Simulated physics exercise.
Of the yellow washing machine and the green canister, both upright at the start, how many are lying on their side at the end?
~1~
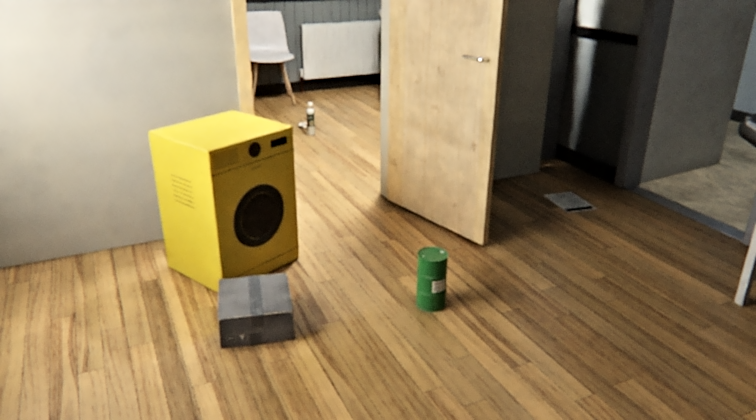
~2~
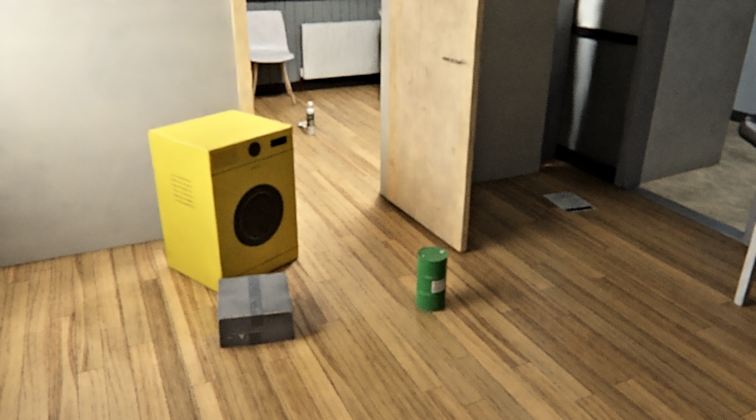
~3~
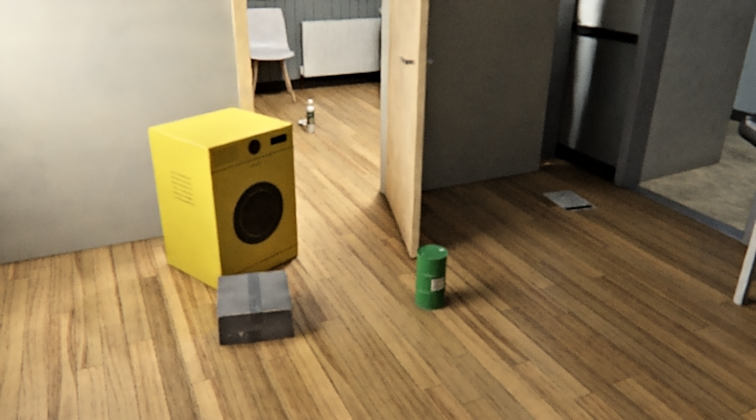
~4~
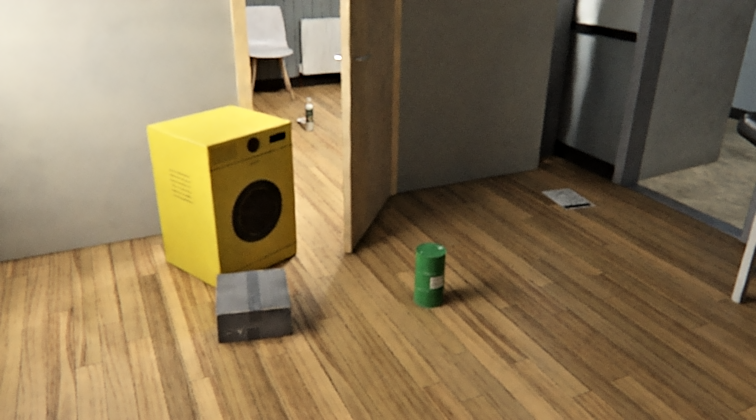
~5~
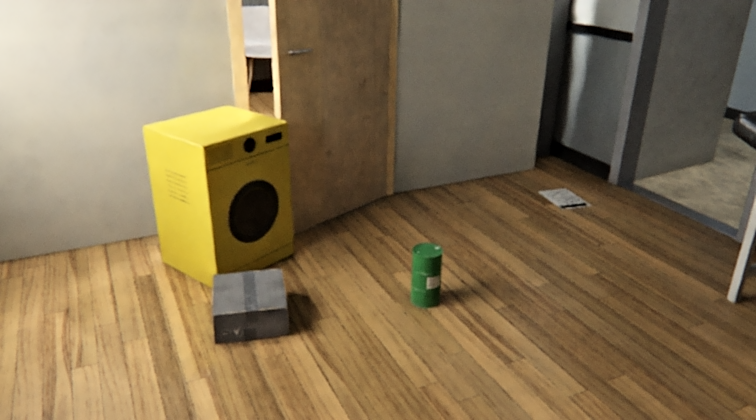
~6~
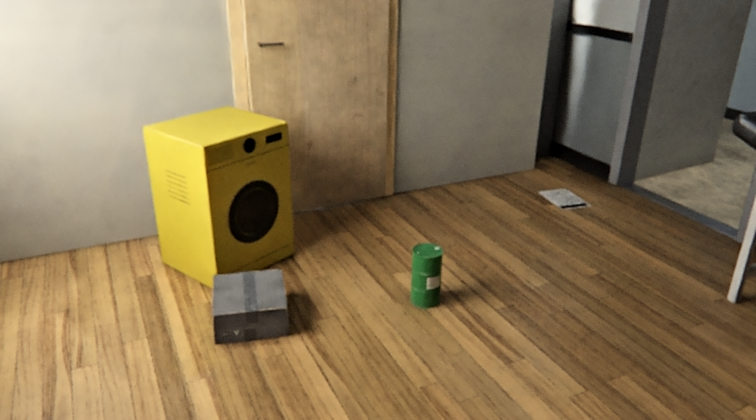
None of them are; the yellow washing machine and the green canister both still stand upright once the door has closed.
